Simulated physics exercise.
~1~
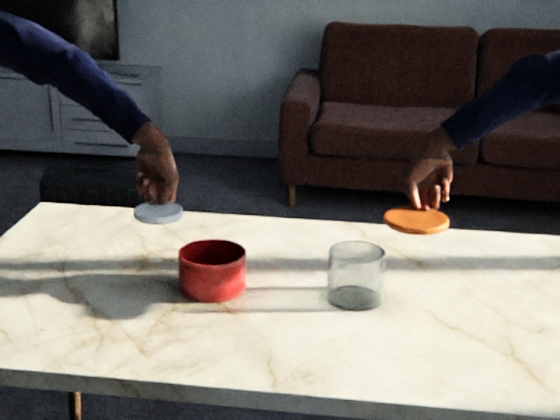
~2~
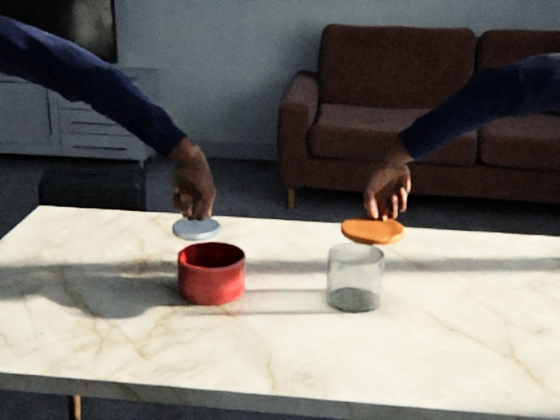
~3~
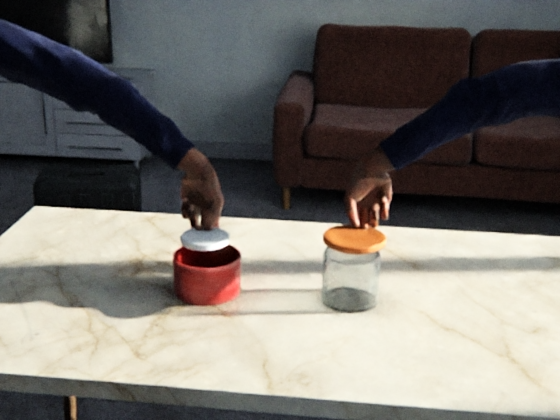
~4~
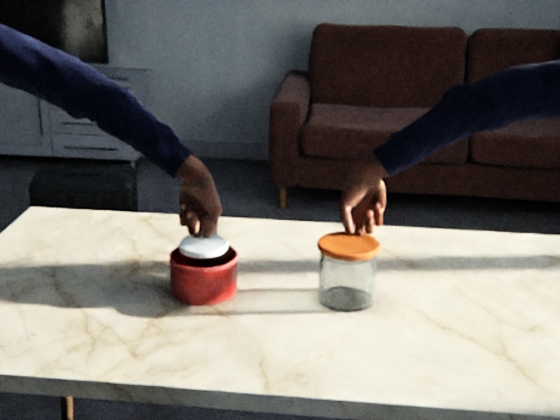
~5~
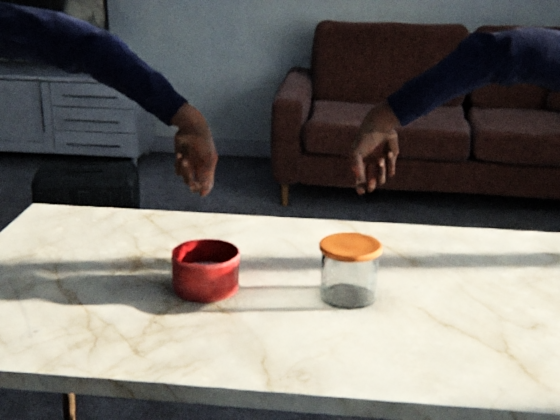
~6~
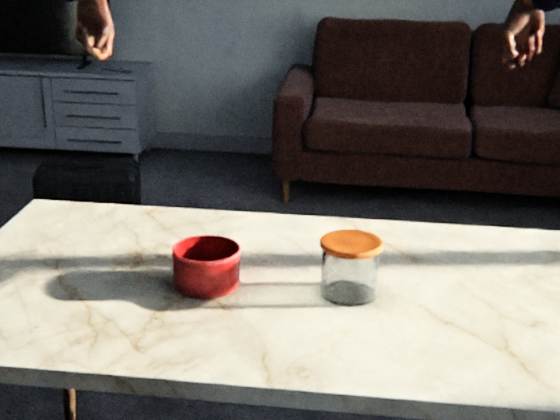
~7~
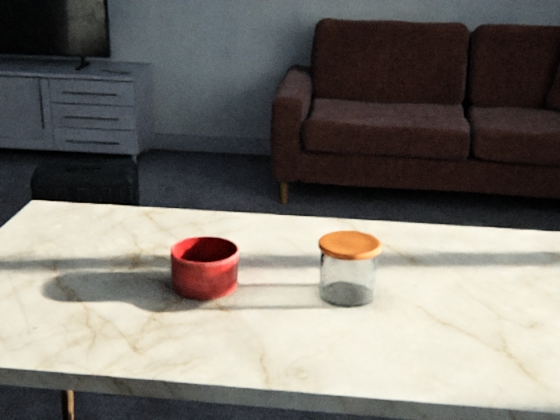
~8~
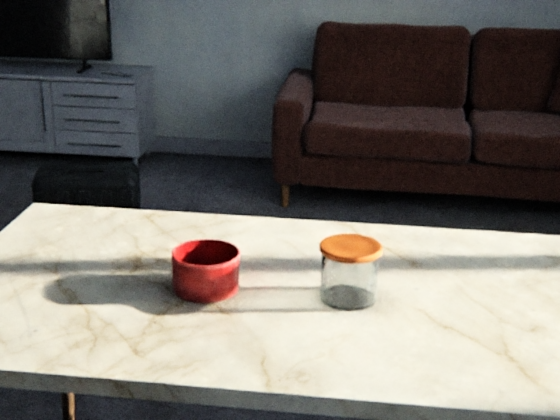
A red pot and a clear glass jar stand side by side on a pale marbled table, seen from slightly above in a gently swaying view, with a brown sofa and a grey cabinet behind. Two dark-sleeved arms reach in from either side, the left hand holding a small whitish disc and the right an orange one. The hands move inward and lower the discs onto the openings. As they let go, the orange disc stays on the glass rim, but the white one drops into the red pot, out of sight. The hands withdraw, leaving the jar covered and the pot open.
